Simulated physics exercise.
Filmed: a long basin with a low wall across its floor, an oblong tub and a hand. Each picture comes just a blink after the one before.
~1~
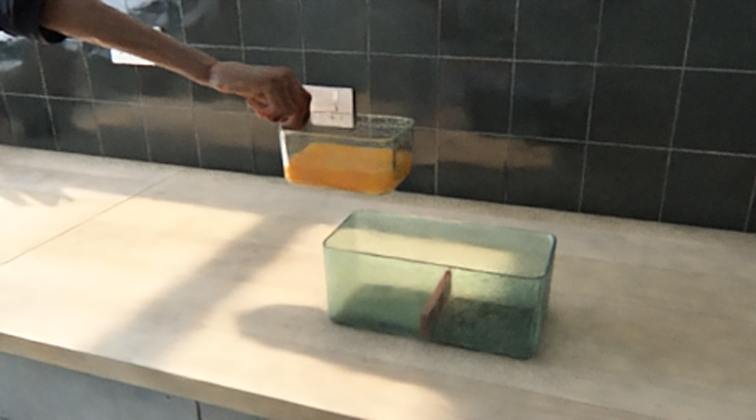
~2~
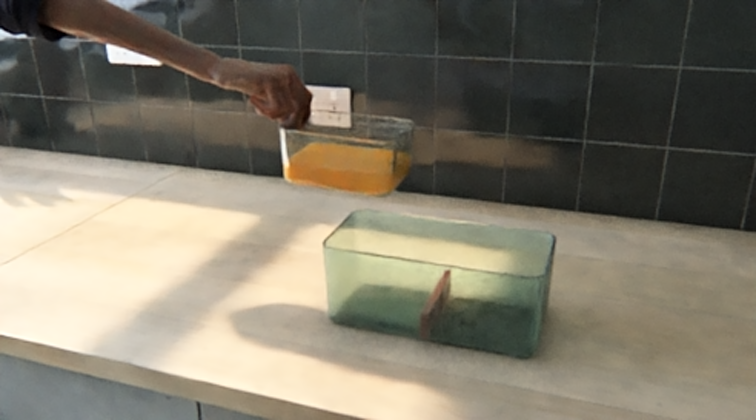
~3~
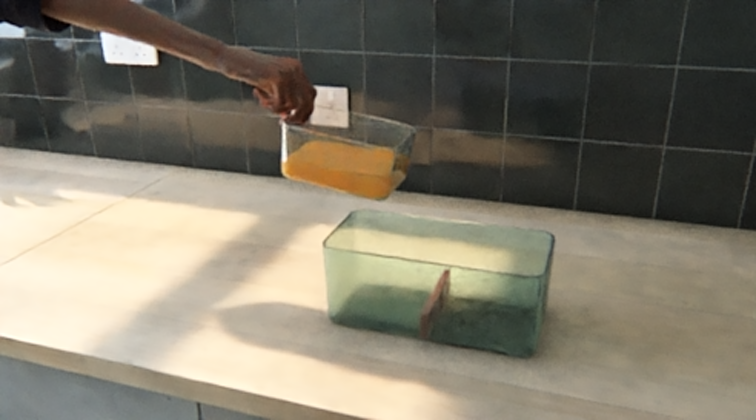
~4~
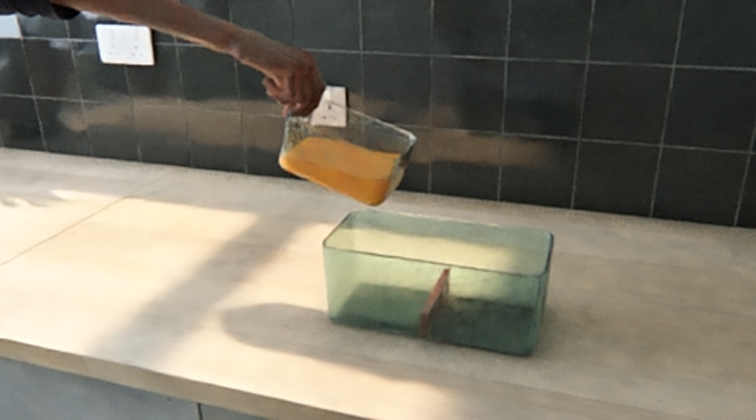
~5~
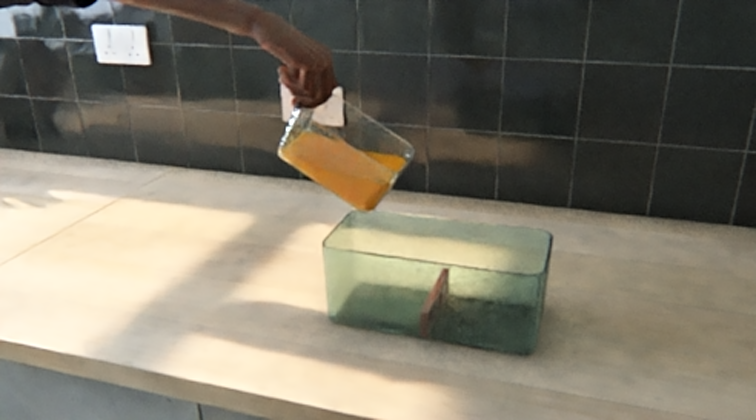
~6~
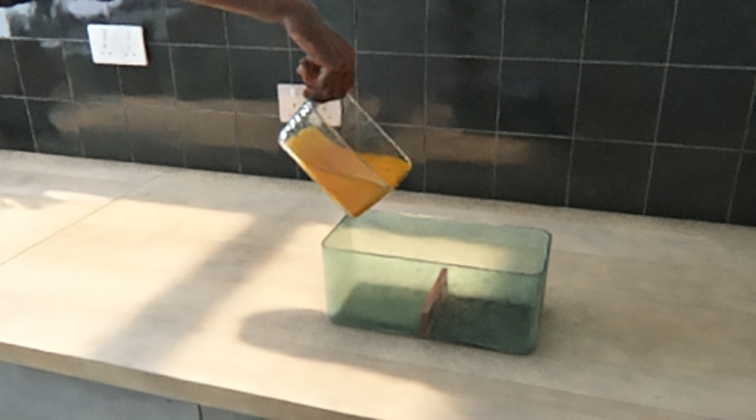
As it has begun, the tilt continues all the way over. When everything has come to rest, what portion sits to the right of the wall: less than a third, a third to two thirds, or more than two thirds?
Less than a third sits there.
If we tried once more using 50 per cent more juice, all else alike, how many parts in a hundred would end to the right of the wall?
It should come out close to 35 per cent.
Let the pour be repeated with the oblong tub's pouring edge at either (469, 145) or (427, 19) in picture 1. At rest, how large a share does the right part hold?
In turn 80 % and 60 %.
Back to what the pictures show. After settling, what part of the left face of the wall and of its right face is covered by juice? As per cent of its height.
I'd put the left at about 50 and the right at about 10.
A moment on, the tilt is 107° and 12 per cent is still to pour, 66 is left of the wall and 9 right of it.
Next, the tilt is 115° and 1 per cent is still to pour, 78 is left of the wall and 12 right of it.
Then the tilt is 115° and 0 per cent is still to pour, 78 is left of the wall and 17 right of it.
Later the tilt is 115° and 0 per cent is still to pour, 78 is left of the wall and 17 right of it.
Finally, 78 per cent lies left of the wall, 17 right of it and 5 outside.
